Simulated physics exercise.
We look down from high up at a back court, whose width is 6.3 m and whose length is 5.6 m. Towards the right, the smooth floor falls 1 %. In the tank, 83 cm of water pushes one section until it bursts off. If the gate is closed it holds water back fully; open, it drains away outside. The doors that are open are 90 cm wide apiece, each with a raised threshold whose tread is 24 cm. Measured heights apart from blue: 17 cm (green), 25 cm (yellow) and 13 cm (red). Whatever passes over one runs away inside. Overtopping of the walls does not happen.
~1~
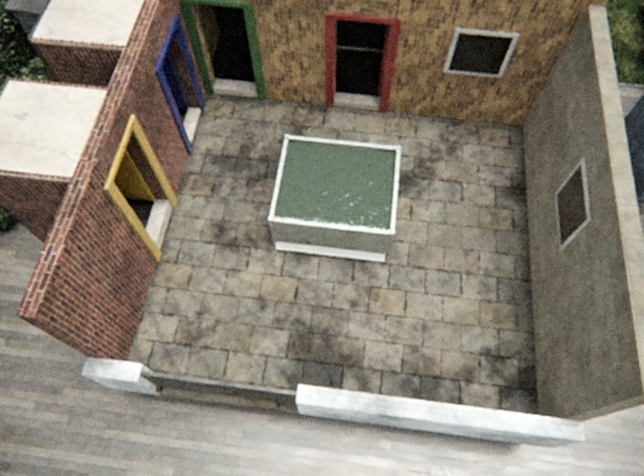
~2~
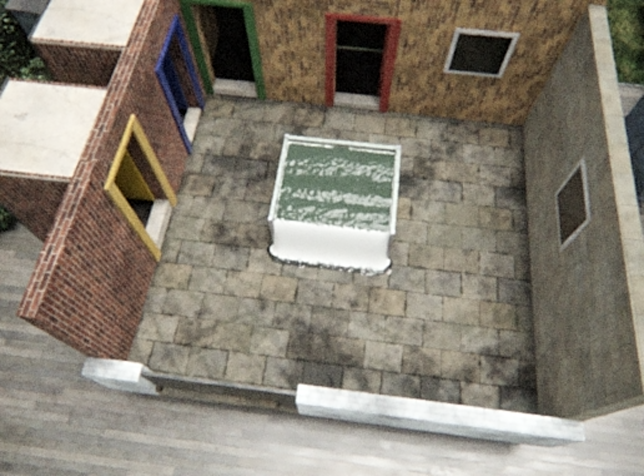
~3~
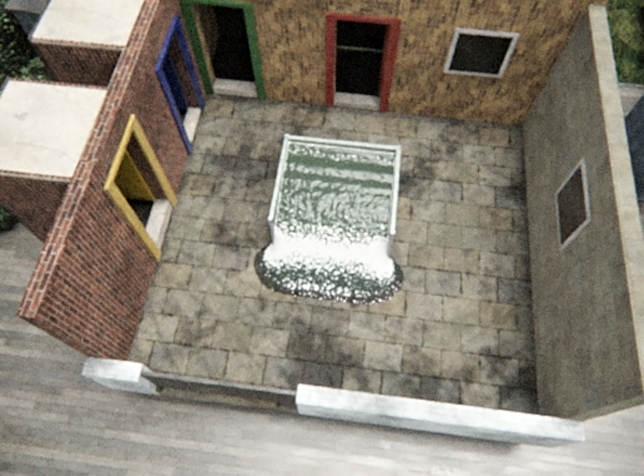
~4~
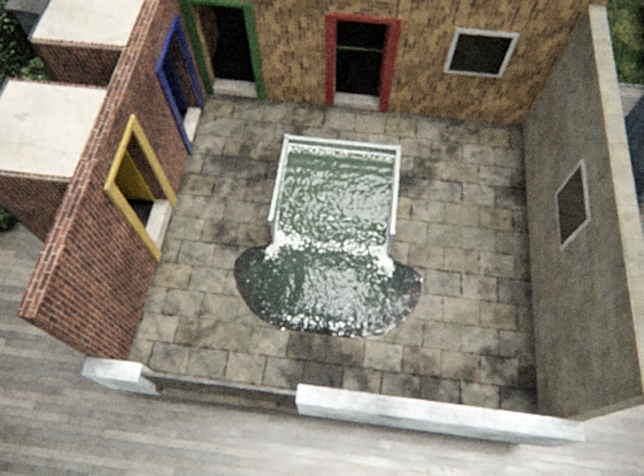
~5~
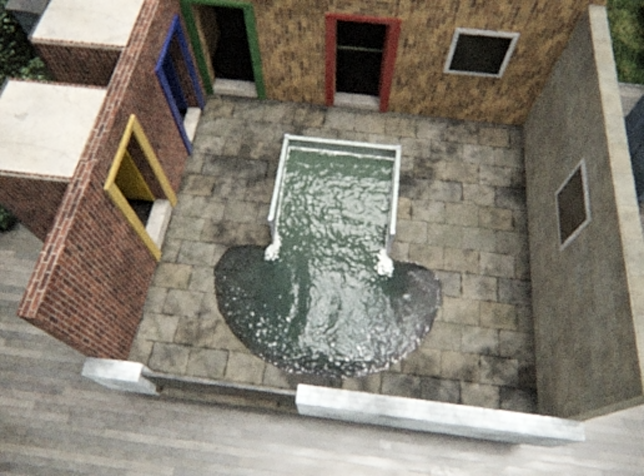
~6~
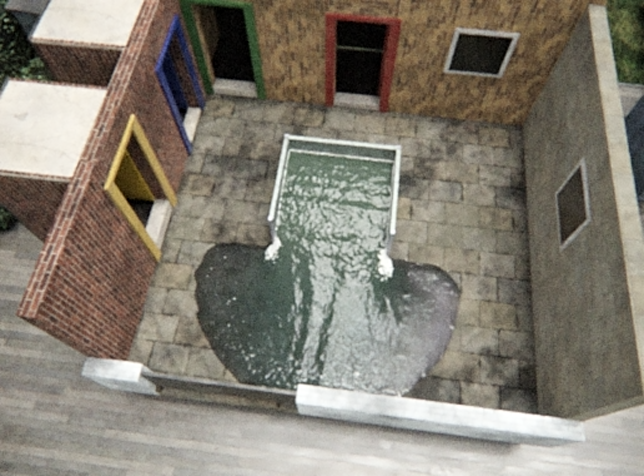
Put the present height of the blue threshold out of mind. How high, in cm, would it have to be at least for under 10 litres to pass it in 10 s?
At least about 7 cm.
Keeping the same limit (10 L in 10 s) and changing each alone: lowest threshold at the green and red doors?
You'd want some 11.5 cm at green and some 12.5 cm at red.
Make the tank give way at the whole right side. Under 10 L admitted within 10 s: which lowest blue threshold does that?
A height of around 15 cm.
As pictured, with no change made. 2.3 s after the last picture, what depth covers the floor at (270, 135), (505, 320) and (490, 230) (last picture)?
Around 0 cm, 15 cm and 4 cm.
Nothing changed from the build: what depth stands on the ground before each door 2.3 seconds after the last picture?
In cm: Green 0, yellow 8, blue 0, red 0.
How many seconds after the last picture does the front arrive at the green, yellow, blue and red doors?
Arrival times - green: 3.2 s; yellow: 1.3 s; blue: 2.8 s; red: 3.8 s.
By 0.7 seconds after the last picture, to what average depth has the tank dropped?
The average depth is some 30 cm.
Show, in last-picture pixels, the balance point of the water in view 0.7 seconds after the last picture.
At about (327, 288).
Then, 0.7 s after the last picture water covers 35 % of the floor, deepest (48 cm) near (313, 383); it has not reached the blue door.
Then, 2.3 s after the last picture water covers 55 % of the floor, deepest (34 cm) near (528, 424); it has not reached the blue door.
Then, 9.3 s after the last picture water covers 100 % of the floor, deepest (16 cm) near (510, 248); 10 cm at the blue door, 16 litres in over its 6 cm threshold.
At the blue door as built, the water peaked near 10 cm, 9.3 s after the last picture.
Run again over the same 10 s with other heights there, 16 litres in over 6 cm, 4 litres over 8 cm. The limit of 10 litres is kept from about 7 cm up.
